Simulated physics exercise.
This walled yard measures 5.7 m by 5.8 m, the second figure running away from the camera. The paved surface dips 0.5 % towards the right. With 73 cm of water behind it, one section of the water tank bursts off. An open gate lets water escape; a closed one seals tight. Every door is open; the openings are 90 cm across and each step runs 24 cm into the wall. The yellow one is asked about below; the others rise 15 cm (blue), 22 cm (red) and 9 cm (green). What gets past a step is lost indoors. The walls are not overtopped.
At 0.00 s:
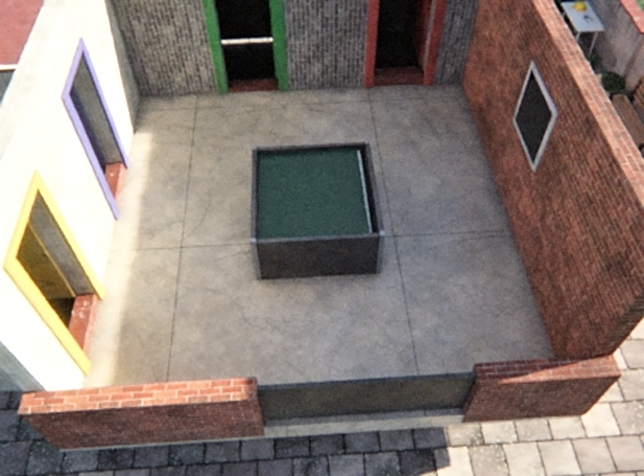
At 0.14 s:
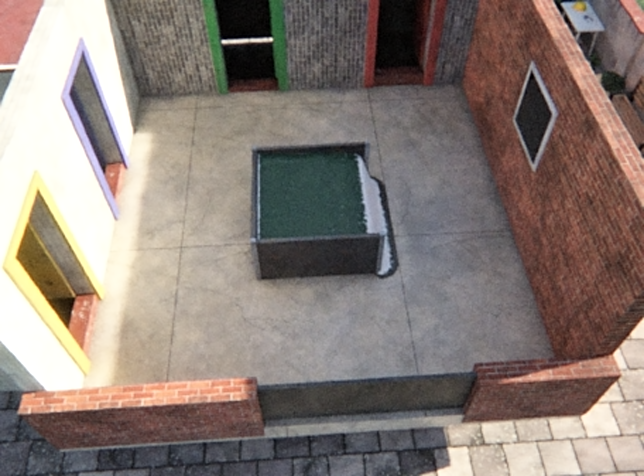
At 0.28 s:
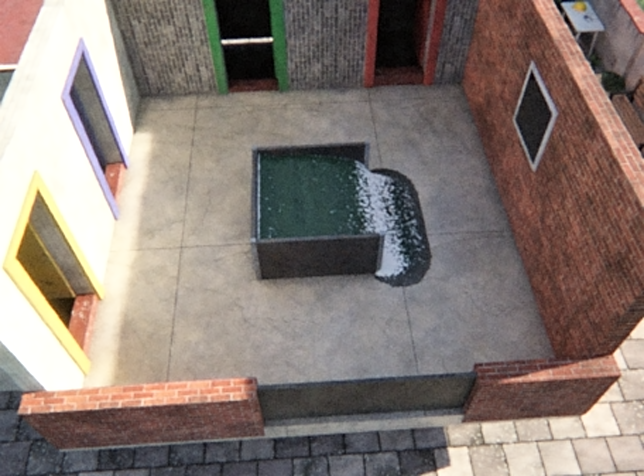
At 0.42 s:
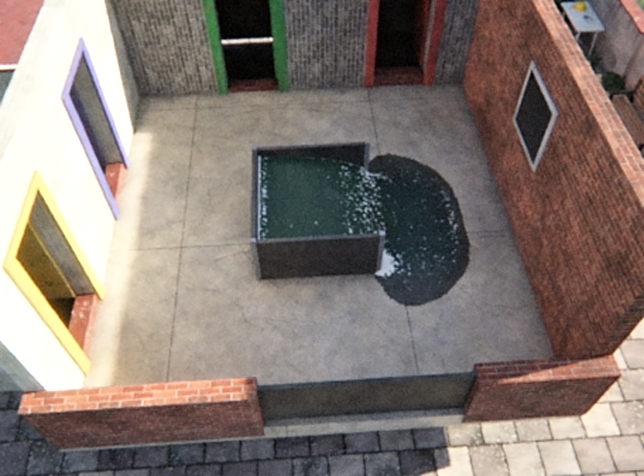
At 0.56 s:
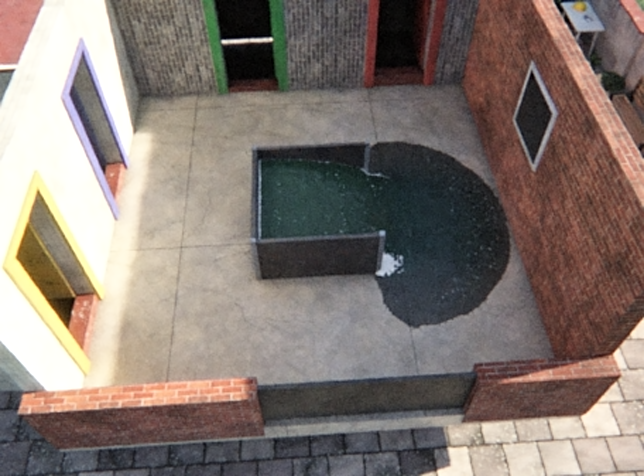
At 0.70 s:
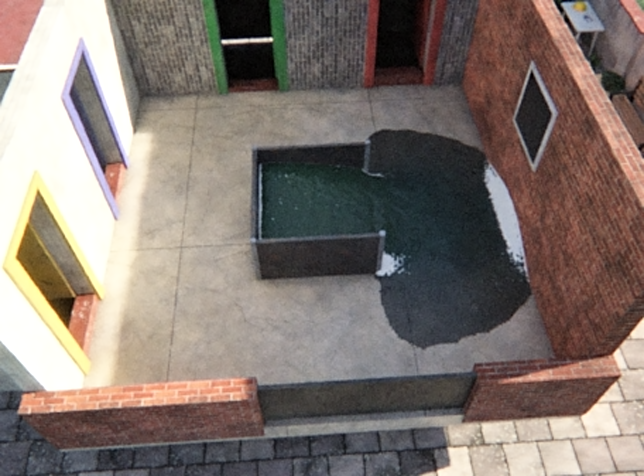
Dark green water bursts through the right side of a square grey tank in the middle of a walled, paved yard, seen from above by a camera that stays still. Yellow and purple doorways stand on the left, green and red ones at the back, and brick rises on the right. The water foams out, spreads in a widening dark pool and meets the right wall, while the tank's level drops.
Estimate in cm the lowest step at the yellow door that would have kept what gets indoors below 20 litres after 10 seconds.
Close to 7.5 cm is just enough.
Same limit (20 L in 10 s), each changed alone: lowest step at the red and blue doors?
About 16 cm at red and 7.0 cm at blue.
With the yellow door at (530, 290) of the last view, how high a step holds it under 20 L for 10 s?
About 21 cm.
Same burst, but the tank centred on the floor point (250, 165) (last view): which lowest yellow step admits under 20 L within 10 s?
Some 7.5 cm.
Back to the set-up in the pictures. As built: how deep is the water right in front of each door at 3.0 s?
In cm: Blue 0, red 21, yellow 0, green 2.
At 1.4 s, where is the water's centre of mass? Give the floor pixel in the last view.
Around (402, 222).
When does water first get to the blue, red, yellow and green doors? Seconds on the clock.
Arrival: Blue 5.0 s, red 2.0 s, yellow 4.0 s, green 2.8 s.
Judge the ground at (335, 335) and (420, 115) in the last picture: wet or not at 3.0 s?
In turn: Flooded, flooded.
After 1.4 s water covers 25 % of the floor, deepest (44 cm) near (499, 214); it has not reached the yellow door.
After 3.0 s water covers 50 % of the floor, deepest (26 cm) near (556, 389); it has not reached the yellow door.
After 10.0 s water covers 100 % of the floor, deepest (11 cm) near (264, 92); 7 cm at the yellow door, 0 litres in over its 17 cm step.
At the yellow door as built, the water arrived by 4.0 s and peaked near 11 cm at 5.6 s.
Run again over the same 10 s with other heights there, 40 litres in over 6 cm, 5 litres over 9.5 cm. The limit of 20 litres is kept from about 7.5 cm up.
